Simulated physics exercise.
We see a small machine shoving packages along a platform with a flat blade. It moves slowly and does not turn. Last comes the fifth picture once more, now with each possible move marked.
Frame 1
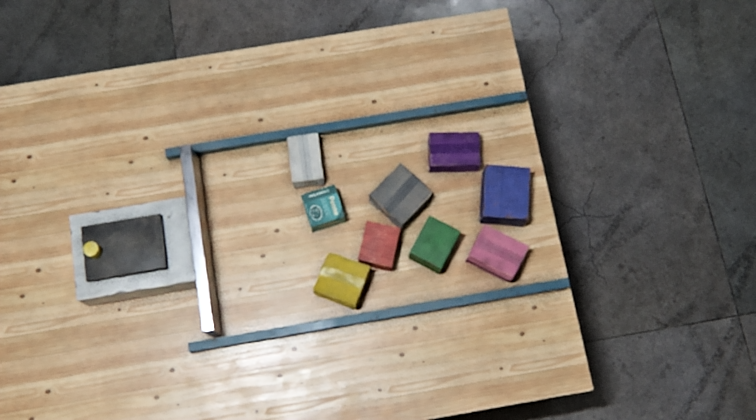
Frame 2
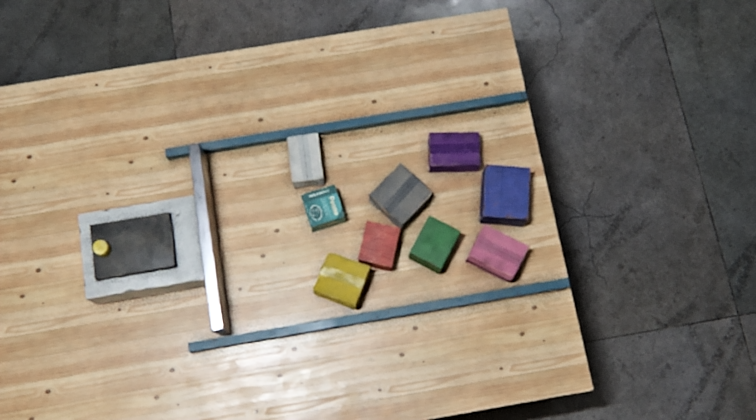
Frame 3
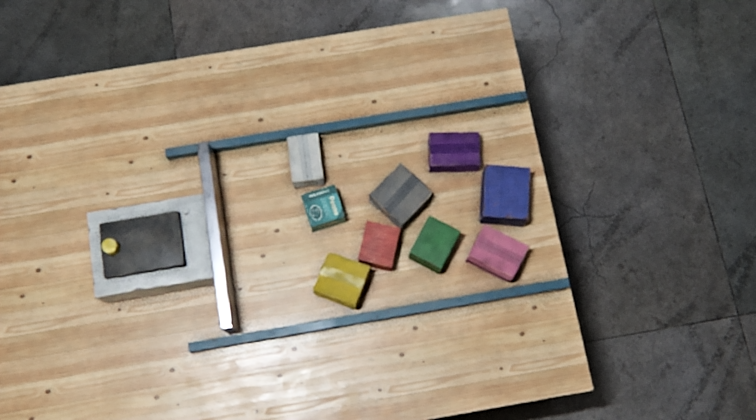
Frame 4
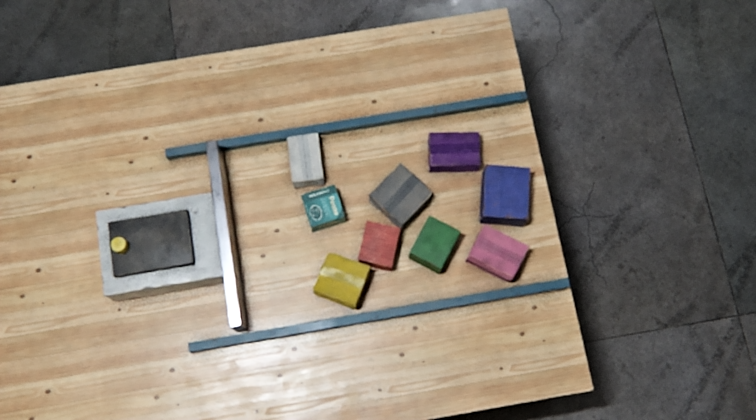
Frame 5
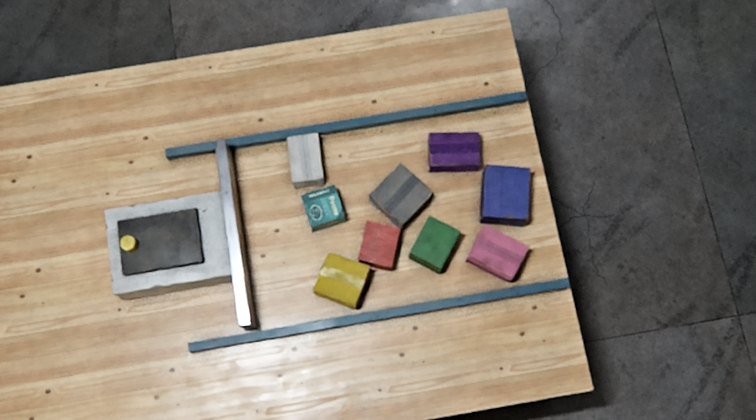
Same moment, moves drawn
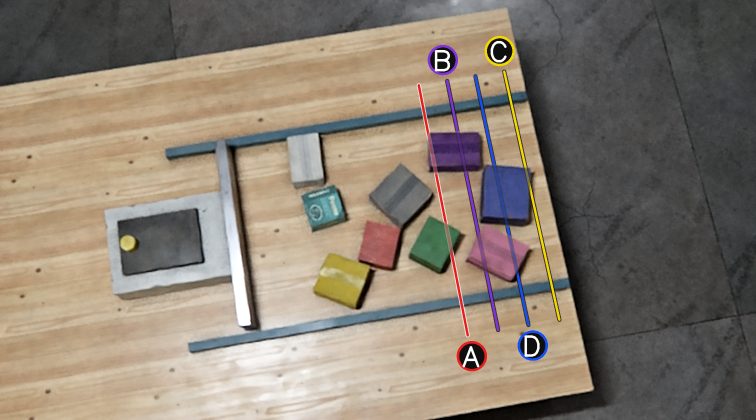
To begin with, a small grey machine with a flat blade sits at the left of a wooden platform, apart from a scatter of colourful boxes between two blue rails. It then creeps slowly rightward without turning, narrowing the gap to the boxes, which all stay still and untouched.
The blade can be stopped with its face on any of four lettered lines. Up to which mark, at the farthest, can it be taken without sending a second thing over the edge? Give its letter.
A.
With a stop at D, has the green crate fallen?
By then, yes.
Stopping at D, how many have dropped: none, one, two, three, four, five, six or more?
In all, five.
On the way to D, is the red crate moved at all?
Yes.
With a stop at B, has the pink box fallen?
Yes.
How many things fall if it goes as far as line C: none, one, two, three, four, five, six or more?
By then, six or more.
On the copy, A at (442, 206); B at (472, 201); C at (531, 191); D at (501, 196).
On A. First, robot (244, 228); white parcel (321, 158); yellow box (354, 277).
Then, robot (319, 215); pink box (508, 256); purple parcel (462, 142).
Finally, robot (377, 206); pink box (561, 249); blue crate (544, 183); none fallen.
By contrast, B drops two; C drops eight; D drops five.
